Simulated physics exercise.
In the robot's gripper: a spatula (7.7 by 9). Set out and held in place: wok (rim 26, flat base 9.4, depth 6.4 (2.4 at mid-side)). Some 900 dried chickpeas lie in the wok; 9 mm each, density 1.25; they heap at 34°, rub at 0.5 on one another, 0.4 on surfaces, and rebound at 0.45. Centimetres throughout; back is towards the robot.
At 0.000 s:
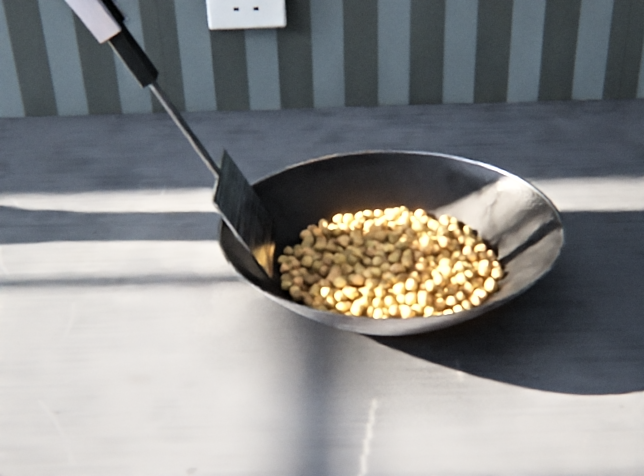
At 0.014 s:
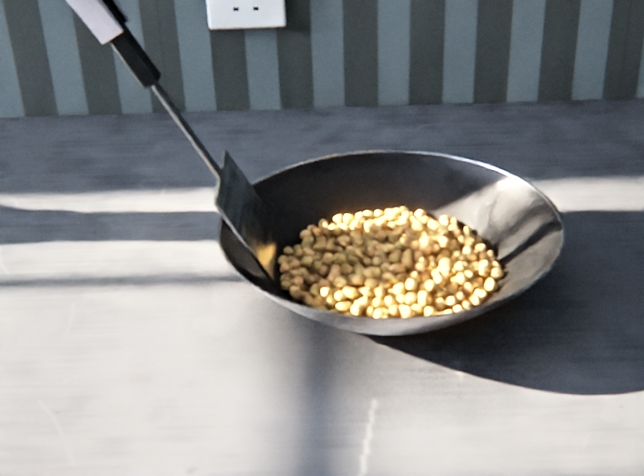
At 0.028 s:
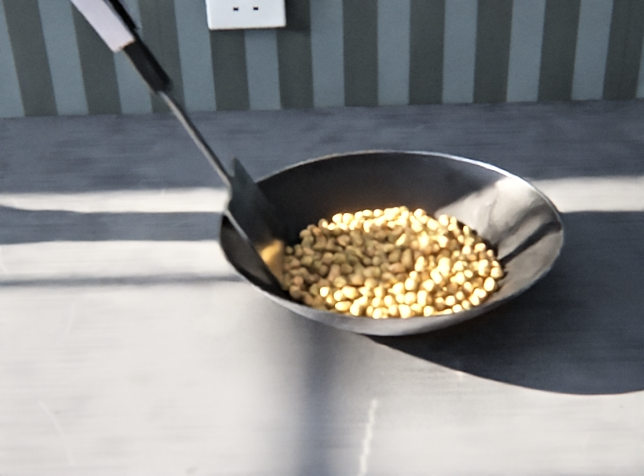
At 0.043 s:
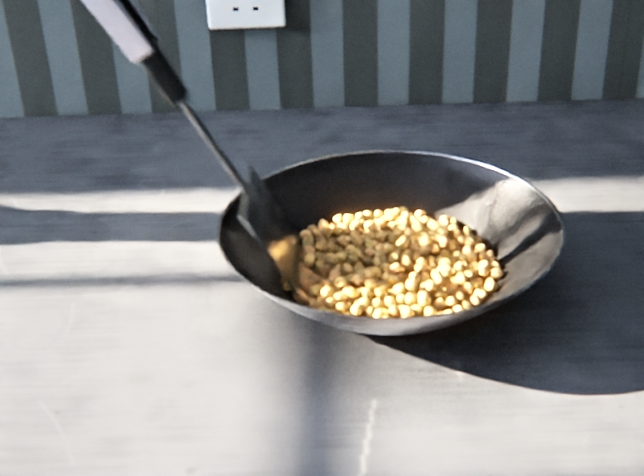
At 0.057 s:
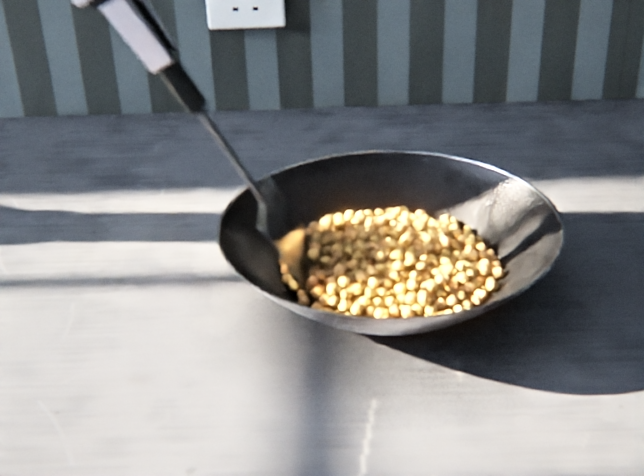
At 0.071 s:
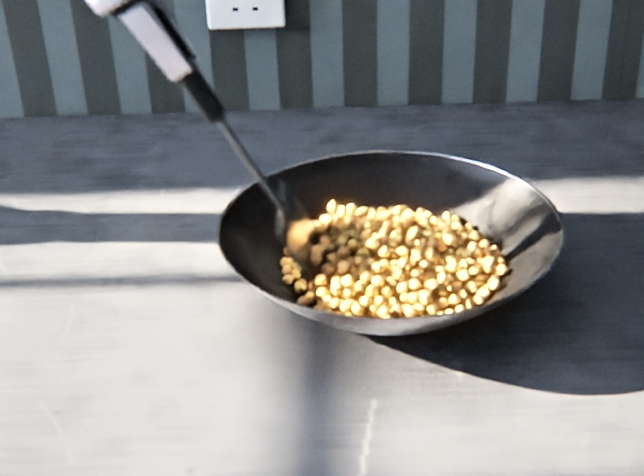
A black-and-white handled spatula with a dark metal blade, at the left of a dark wok, slides rightward and slightly down into the edge of a heap of golden chickpeas, nudging them a little to the right and up. The wok rests on a grey, sunlit worktop streaked with shadows. Behind it are a grey striped wall and white socket, seen from slightly above by a still camera.
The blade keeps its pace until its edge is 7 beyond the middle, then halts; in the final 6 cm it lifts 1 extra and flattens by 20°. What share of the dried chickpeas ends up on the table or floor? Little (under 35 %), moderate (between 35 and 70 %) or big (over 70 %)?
On the table or floor the share is little, under 35 %.
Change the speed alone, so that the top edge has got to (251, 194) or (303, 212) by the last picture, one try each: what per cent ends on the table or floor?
Some 5 and 45 per cent.
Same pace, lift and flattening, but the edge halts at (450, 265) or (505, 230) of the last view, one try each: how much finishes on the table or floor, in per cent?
About 5 and 45 per cent.
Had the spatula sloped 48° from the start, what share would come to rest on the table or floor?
In that case some 20 per cent.
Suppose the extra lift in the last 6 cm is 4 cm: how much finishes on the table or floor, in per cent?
Some 30 per cent.
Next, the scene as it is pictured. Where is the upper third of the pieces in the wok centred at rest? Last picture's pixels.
At about (503, 233).
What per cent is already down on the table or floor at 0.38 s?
About 15 per cent.
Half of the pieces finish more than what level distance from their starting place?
About 6 cm.
After 0.11 s, sloping 61°, highest piece 9 above the table; 900 in the wok.
After 0.16 s, sloping 53°, highest piece 11 above the table; 900 in the wok.
After 0.38 s, sloping 41°, highest piece 8 above the table; 700 in the wok, 145 on the table or floor, 55 on the blade or in flight.
After 1.43 s, sloping 41°, highest piece 7 above the table; 691 in the wok, 209 on the table or floor.
At rest, 691 in the wok, 209 on the table or floor. That is 23 % on the table or floor.
